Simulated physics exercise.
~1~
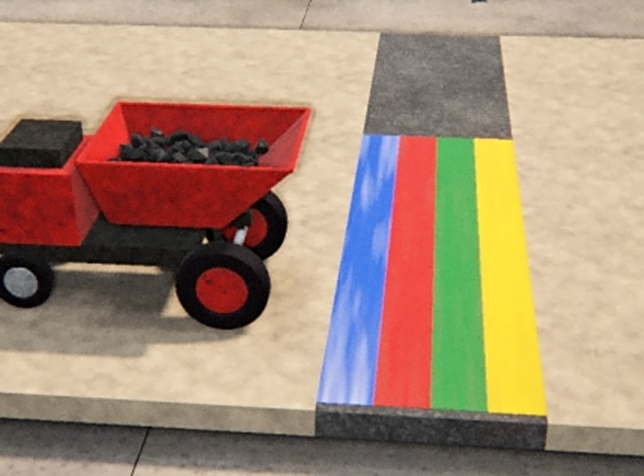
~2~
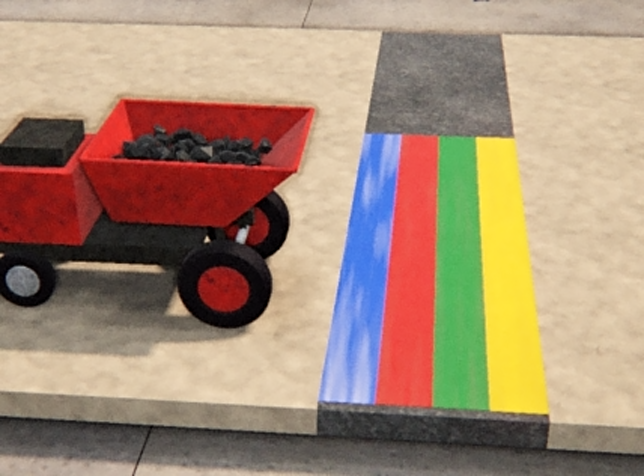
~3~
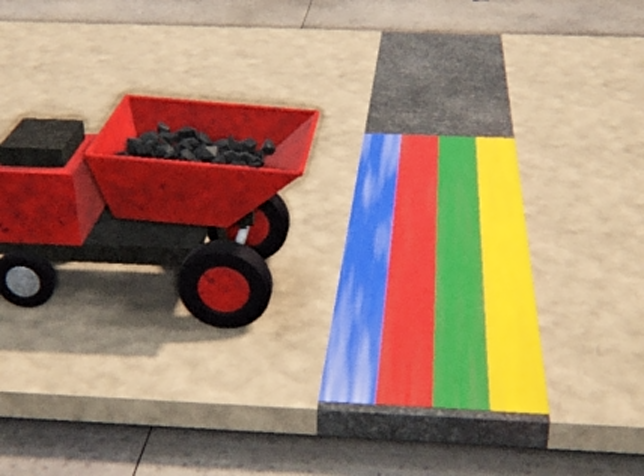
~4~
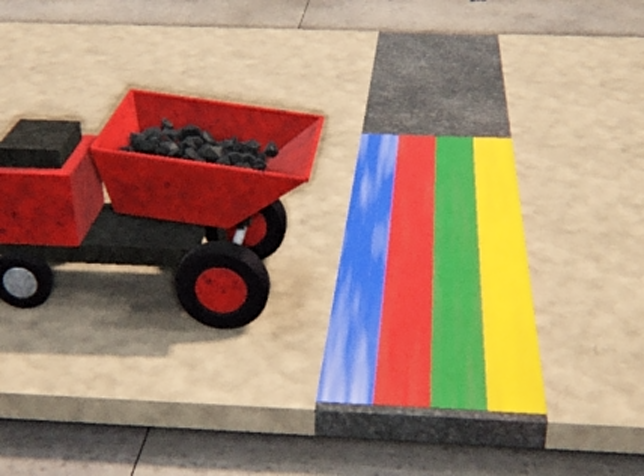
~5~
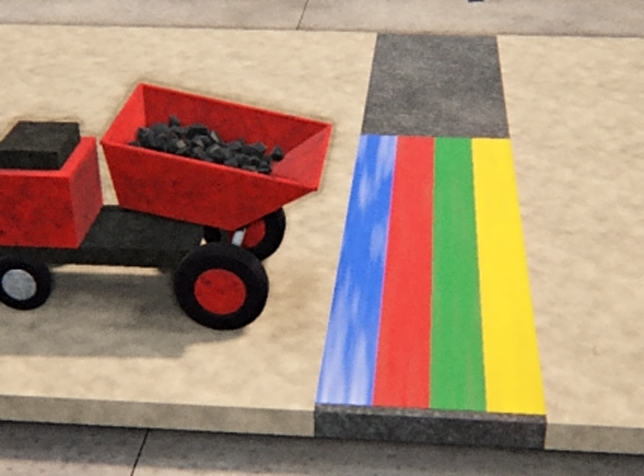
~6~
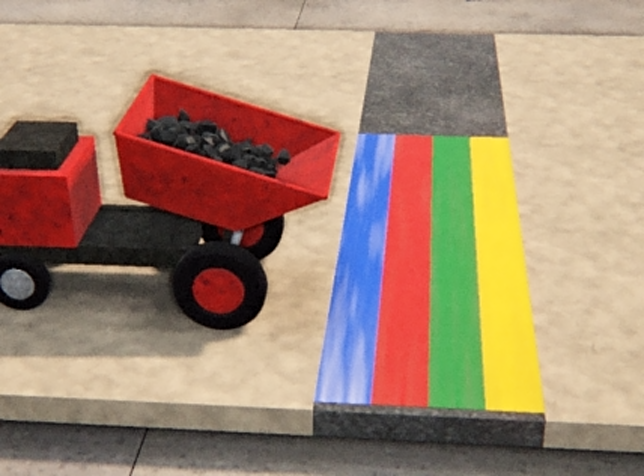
The red skip of a small barrow carrying dark lumps slowly tilts toward four coloured bands.
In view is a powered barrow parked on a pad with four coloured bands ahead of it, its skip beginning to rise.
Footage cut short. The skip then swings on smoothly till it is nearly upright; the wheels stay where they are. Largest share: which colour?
Colour: Red.
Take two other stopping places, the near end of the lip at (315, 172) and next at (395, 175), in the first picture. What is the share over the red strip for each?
The first stop gives 20 per cent; the second gives 0 per cent.
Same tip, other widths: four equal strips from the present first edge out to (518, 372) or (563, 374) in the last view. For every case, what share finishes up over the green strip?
30 per cent, then 20 per cent, roughly.
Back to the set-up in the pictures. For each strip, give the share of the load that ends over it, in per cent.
I'd say the blue strip has near 5, the red strip near 40, the green strip near 20 and the yellow strip near 5 per cent.
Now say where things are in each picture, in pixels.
The first frame shows lip of the skip at (291, 171), level; top of the load at (181, 161), lumps of coal; blue strip at (350, 361); red strip at (404, 364); green strip at (459, 367); yellow strip at (514, 369).
The second frame shows lip of the skip at (295, 171), level; top of the load at (184, 159).
The third frame shows lip of the skip at (300, 174), tipped barely; top of the load at (168, 157).
The fourth frame shows lip of the skip at (306, 180), tipped a little; top of the load at (171, 154).
The fifth frame shows lip of the skip at (315, 189), tipped a little; top of the load at (179, 152).
The sixth frame shows lip of the skip at (325, 198), tipped clearly; top of the load at (166, 149); blue strip at (348, 360); red strip at (402, 362); green strip at (456, 365); yellow strip at (511, 367).
Soon, skip tipped steeply; all in the skip.
A while on, skip tipped steeply; about two thirds in the skip; a stray few over the blue strip; about a quarter over the red strip; a stray few over the green strip.
Towards the end, skip tipped right over; about a third in the skip; a stray few over the blue strip; about a third over the red strip; about a quarter over the green strip; a small part over the yellow strip.
Finally, skip tipped right over; about a third in the skip; a stray few over the blue strip; about a third over the red strip; about a quarter over the green strip; a small part over the yellow strip; a stray few off the paint.
